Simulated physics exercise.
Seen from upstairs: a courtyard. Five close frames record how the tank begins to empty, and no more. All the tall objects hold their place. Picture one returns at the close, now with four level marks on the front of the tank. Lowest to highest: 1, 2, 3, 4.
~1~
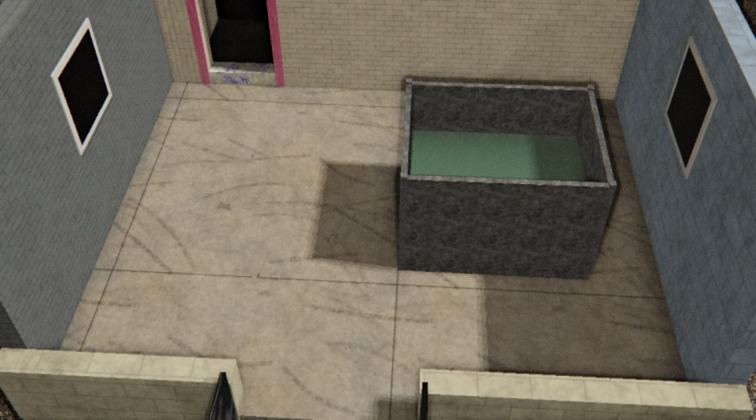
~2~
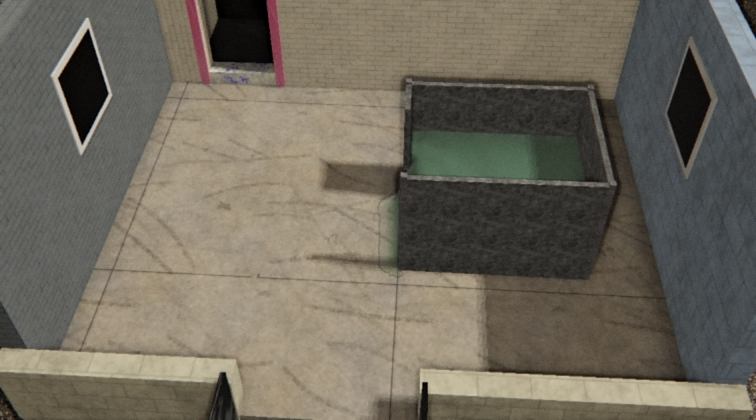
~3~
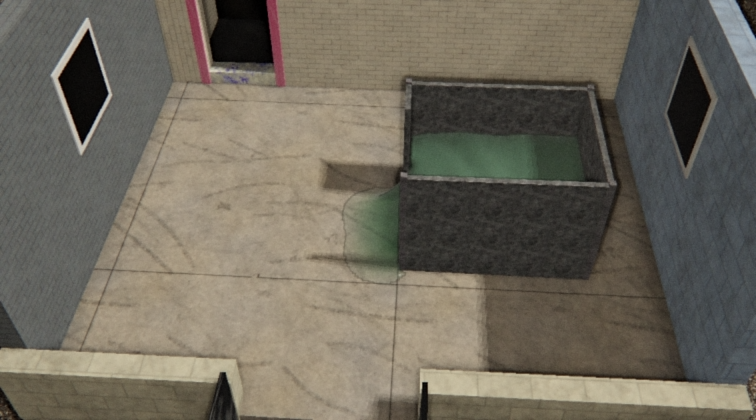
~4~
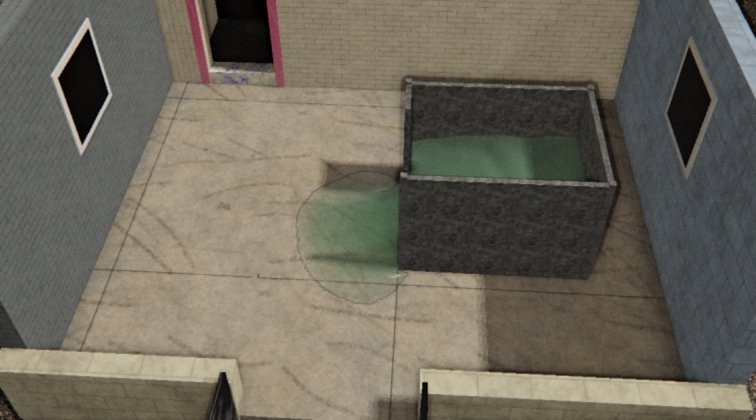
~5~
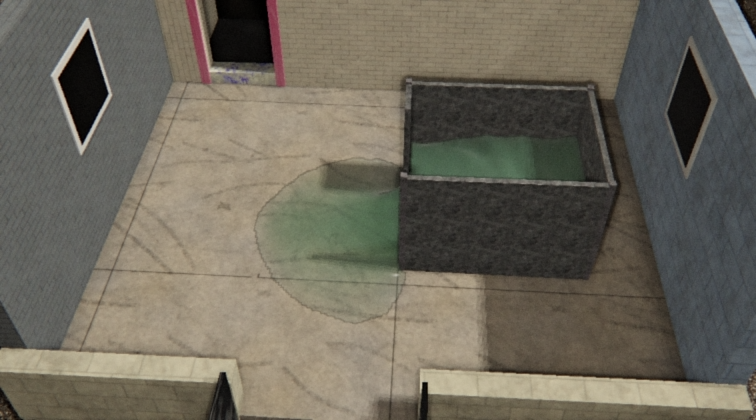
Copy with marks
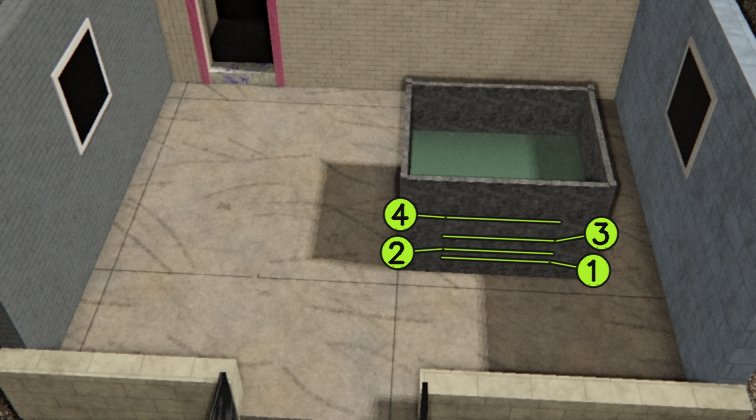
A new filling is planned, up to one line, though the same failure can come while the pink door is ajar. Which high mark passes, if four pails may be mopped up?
Go for 4.
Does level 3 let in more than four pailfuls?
No, not at all.
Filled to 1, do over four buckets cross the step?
No, not at all.
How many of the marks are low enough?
All of them.
On the marked copy, 1 at (496, 259); 2 at (497, 251); 3 at (499, 238); 4 at (502, 219); from the bottom up 1, 2, 3, 4.
For level 1, nothing gets over.
For level 2, nothing gets over.
For level 3, nothing gets over.
For level 4, a bucket or two gets in.
